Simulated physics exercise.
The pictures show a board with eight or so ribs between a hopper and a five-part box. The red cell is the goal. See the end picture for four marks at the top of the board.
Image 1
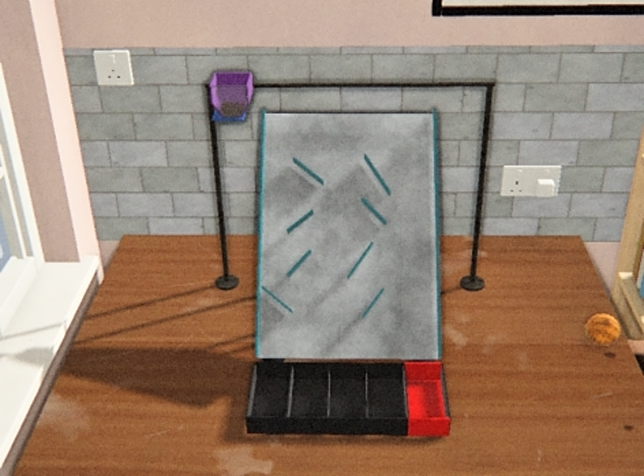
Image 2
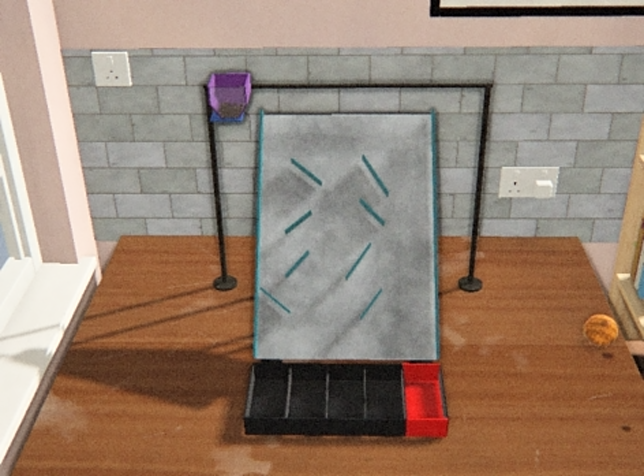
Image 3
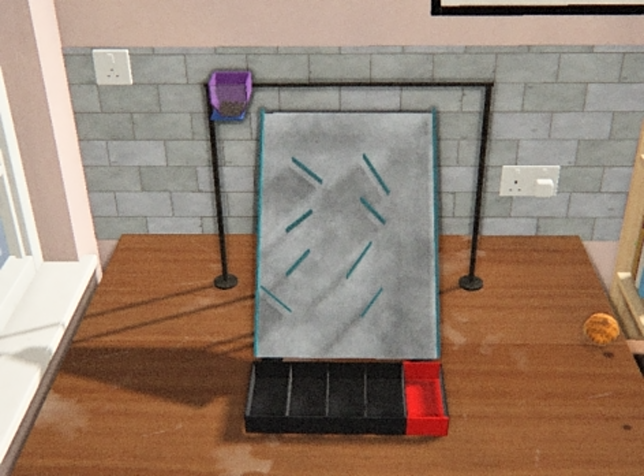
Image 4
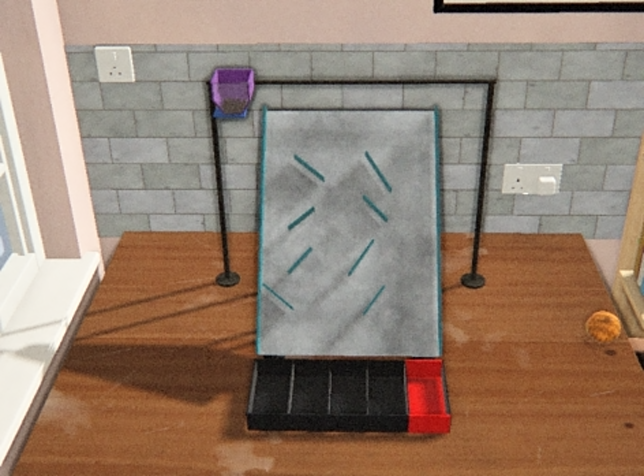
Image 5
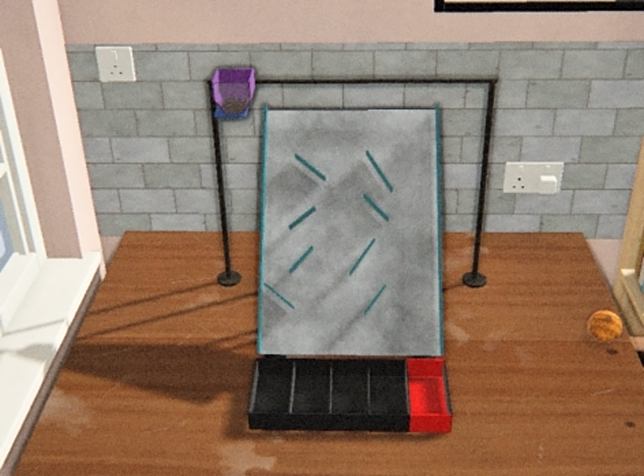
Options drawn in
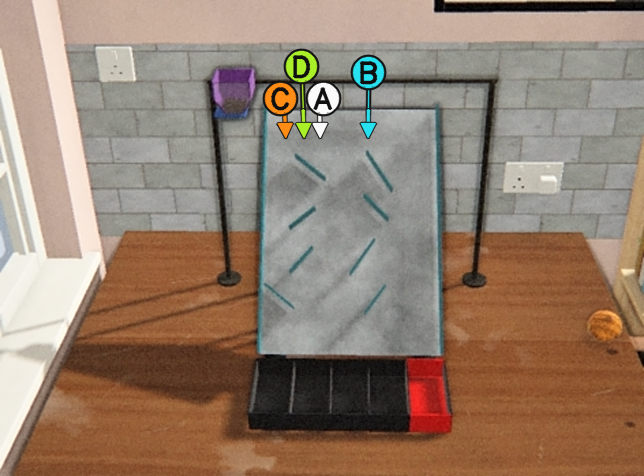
The camera shifted very slightly while everything else stayed still: a purple hopper on a black frame above a grey board with slanted ribs, and a black box with one red section below.
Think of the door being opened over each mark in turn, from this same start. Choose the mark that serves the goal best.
B is best.
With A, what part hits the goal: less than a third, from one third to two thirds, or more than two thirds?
It is less than a third.
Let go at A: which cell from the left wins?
The second from the left.
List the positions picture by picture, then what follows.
The first frame shows hopper at (234, 108), chocolate balls, door shut.
The second frame shows ribs (291, 158) to (321, 182), (363, 155) to (388, 193), (285, 231) to (311, 211).
The third frame shows ribs (361, 197) to (385, 221), (286, 274) to (309, 249), (347, 276) to (371, 241).
The fourth frame shows ribs (263, 284) to (292, 308), (364, 314) to (384, 286).
The fifth frame shows red cell at (431, 422), number 5 of 5 from the left.
On the marked copy, mark A meets the board at (320, 132); mark B meets the board at (368, 132); mark C meets the board at (285, 132); mark D meets the board at (303, 132).
If A is chosen, a stray few in the red cell, about a third in other cells, about half outside the box.
If B is chosen, about a third in the red cell, a small part in other cells, about half outside the box.
If C is chosen, none in the red cell, nearly all in other cells, a small part outside the box.
If D is chosen, a small part in the red cell, about half in other cells, about a third outside the box.
